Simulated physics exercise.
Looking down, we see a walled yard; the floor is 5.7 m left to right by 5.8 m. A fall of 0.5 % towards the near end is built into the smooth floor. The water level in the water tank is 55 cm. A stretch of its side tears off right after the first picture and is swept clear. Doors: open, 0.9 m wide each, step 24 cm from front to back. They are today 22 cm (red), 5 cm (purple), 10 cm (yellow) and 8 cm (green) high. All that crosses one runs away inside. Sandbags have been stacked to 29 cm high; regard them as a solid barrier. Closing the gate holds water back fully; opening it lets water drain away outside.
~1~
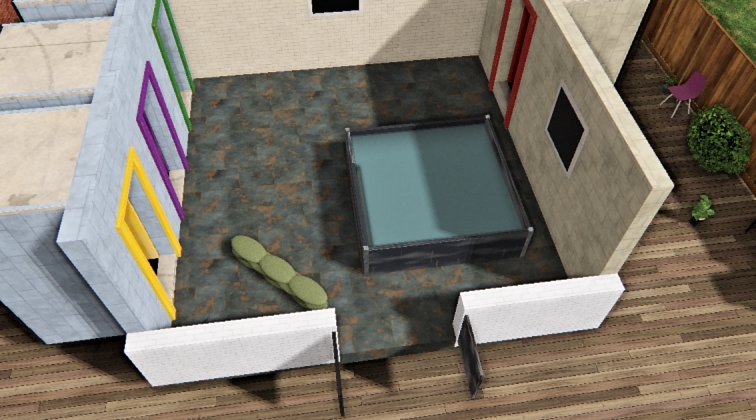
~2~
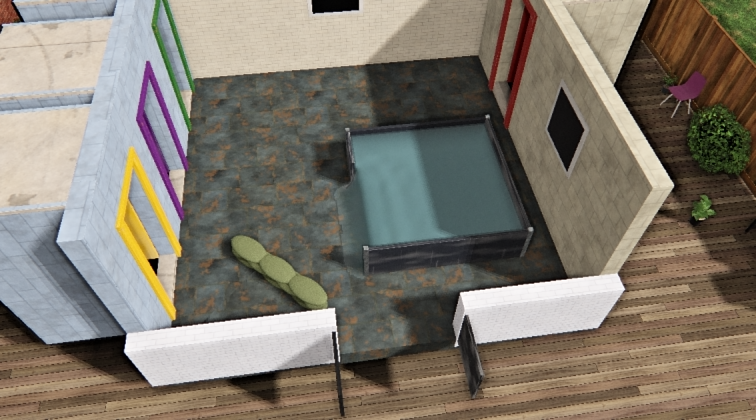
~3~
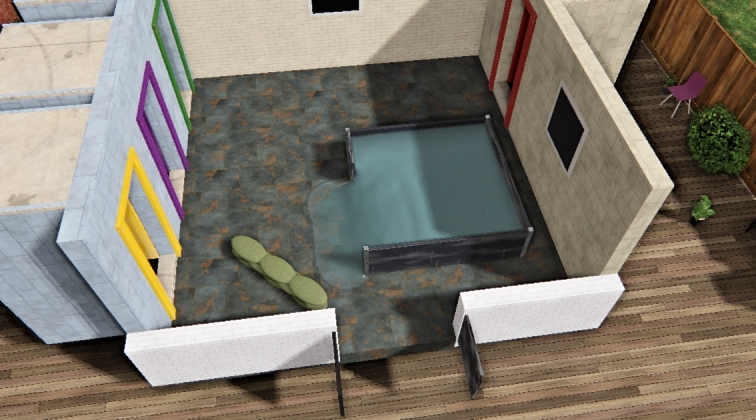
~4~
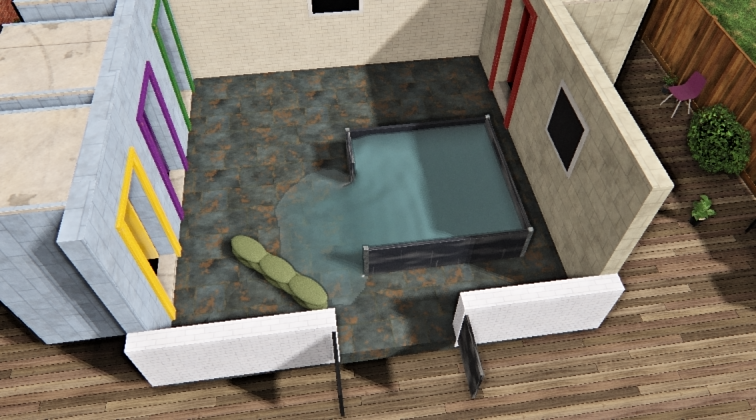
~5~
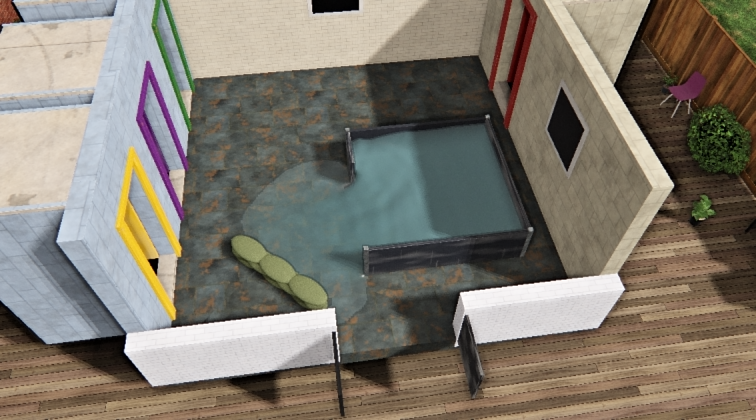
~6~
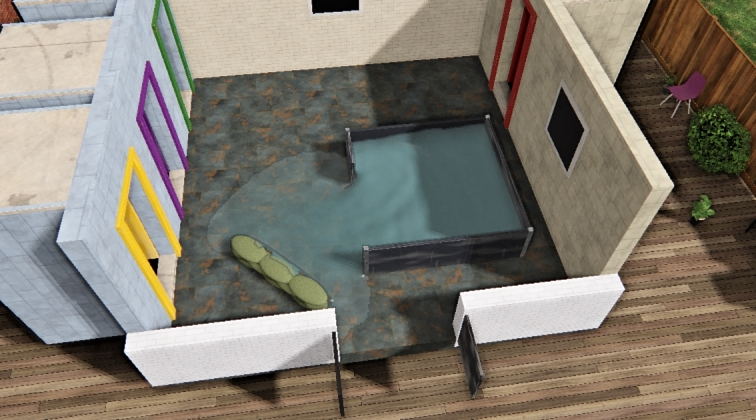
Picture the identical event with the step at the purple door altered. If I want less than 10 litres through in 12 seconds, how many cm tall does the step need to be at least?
You would need about 28 cm.
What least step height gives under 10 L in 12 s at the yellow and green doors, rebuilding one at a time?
Some 6.5 cm for yellow, some 15 cm for green.
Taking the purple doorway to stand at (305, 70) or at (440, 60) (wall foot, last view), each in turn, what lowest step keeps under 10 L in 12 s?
First place around 10.5 cm, second around 9.0 cm.
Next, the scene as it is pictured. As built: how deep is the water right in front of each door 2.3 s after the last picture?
Depth (cm): Red 0 / purple 22 / yellow 7 / green 10.
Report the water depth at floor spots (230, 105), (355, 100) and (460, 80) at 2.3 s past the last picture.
Approx. 6 / 0 / 0 cm.
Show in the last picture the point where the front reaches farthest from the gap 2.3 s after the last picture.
The farthest wet point sits near (194, 79).
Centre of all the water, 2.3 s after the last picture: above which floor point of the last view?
The centre of all the water is around (341, 207).
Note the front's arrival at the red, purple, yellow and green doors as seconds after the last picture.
Arrival: Red 5.0 s, purple 0.4 s, yellow 0.5 s, green 1.5 s.
Then, 0.7 s after the last picture water covers 25 % of the floor, deepest (42 cm) near (301, 274); 18 cm at the purple door, 8 litres in over its 5 cm step.
Then, 2.3 s after the last picture water covers 45 % of the floor, deepest (29 cm) near (301, 274); 22 cm at the purple door, 212 litres in over its 5 cm step.
Then, 11.3 s after the last picture water covers 95 % of the floor, deepest (10 cm) near (561, 309); 7 cm at the purple door, 444 litres in over its 5 cm step.
At the purple door as built, the water peaked near 24 cm, 1.9 s after the last picture.
Run again over the same 12 s with other heights there, 40 litres in over 23 cm, 2 litres over 31 cm. The limit of 10 litres is kept from about 28 cm up.
